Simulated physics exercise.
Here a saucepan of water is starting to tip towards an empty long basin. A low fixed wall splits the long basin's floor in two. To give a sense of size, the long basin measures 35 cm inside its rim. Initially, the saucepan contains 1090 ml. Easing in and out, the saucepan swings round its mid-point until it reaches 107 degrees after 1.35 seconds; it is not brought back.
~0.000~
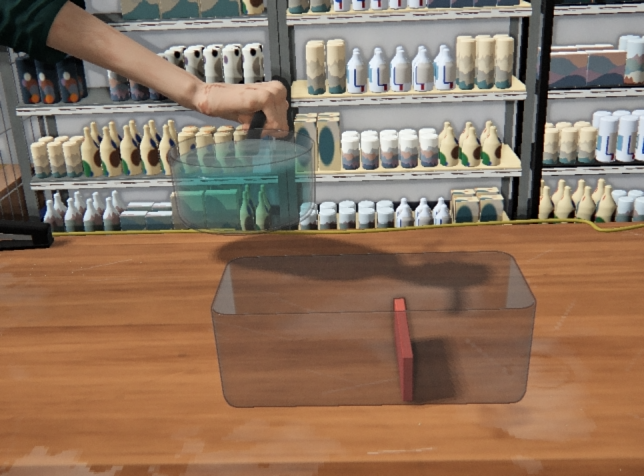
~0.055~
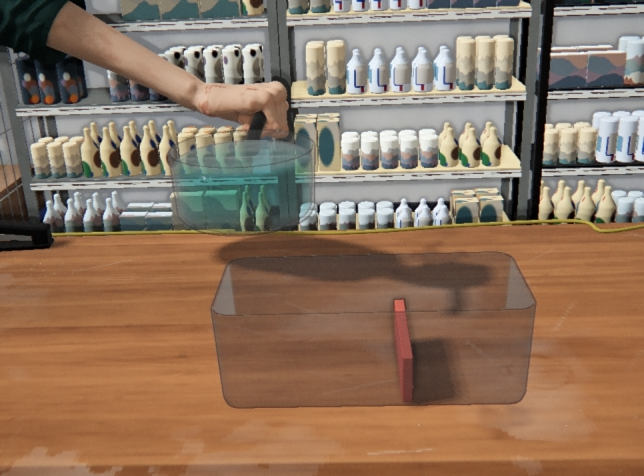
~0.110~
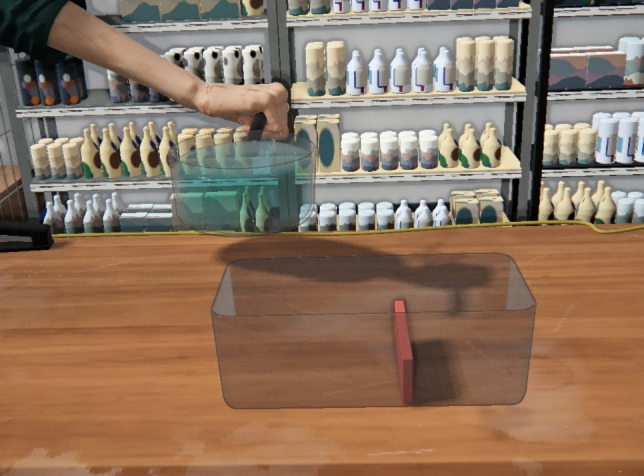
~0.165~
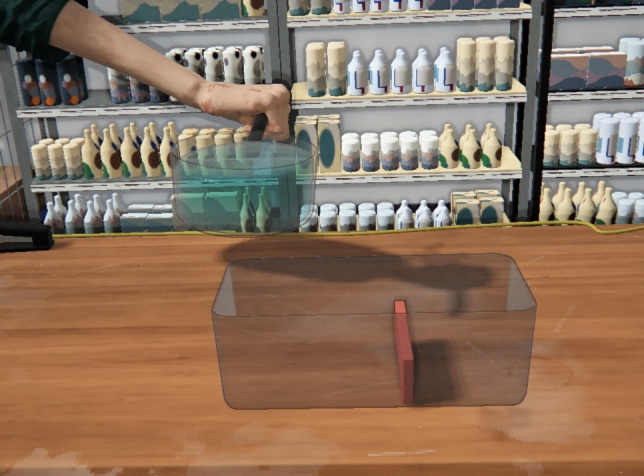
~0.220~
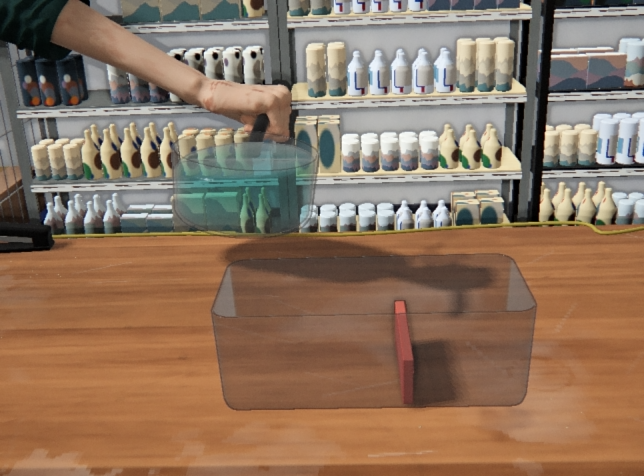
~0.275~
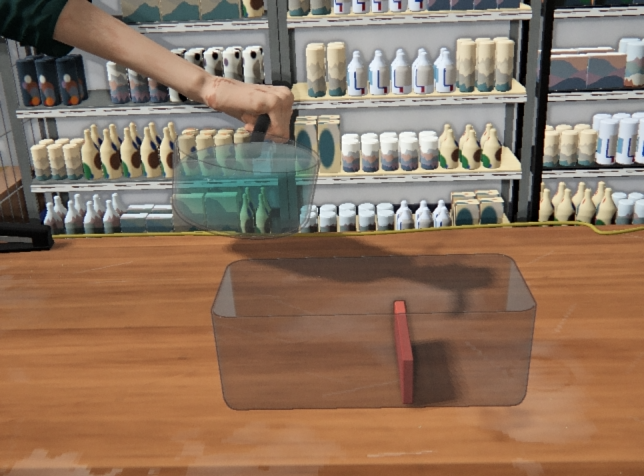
In the video, a hand holds a transparent pan of teal liquid above a wooden counter, behind an empty clear basin with a red divider, and slowly tilts the pan slightly to the right while the basin stays still.
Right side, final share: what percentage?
14 per cent.
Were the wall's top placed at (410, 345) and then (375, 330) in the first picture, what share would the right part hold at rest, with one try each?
20 in a hundred, followed by 55 in a hundred.
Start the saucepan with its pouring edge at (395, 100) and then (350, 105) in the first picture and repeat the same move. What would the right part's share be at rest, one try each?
90 in a hundred, followed by 70 in a hundred.
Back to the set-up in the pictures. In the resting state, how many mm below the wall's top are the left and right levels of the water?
The left comes to roughly 26 mm and the right to roughly 50 mm.
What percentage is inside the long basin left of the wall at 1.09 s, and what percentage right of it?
Near 70 on the left, 14 on the right.
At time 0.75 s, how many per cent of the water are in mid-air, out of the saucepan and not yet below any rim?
Estimate: About 28 % of all of it.
After 0.75 s the tilt is 63° and 53 per cent is still to pour, 17 is left of the wall and 2 right of it.
After 1.09 s the tilt is 98° and 9 per cent is still to pour, 71 is left of the wall and 14 right of it.
After 1.46 s the tilt is 107° and 0 per cent is still to pour, 84 is left of the wall and 15 right of it.
After 1.85 s the tilt is 107° and 0 per cent is still to pour, 85 is left of the wall and 15 right of it.
In the end 85 per cent lies left of the wall, 14 right of it and 1 outside.
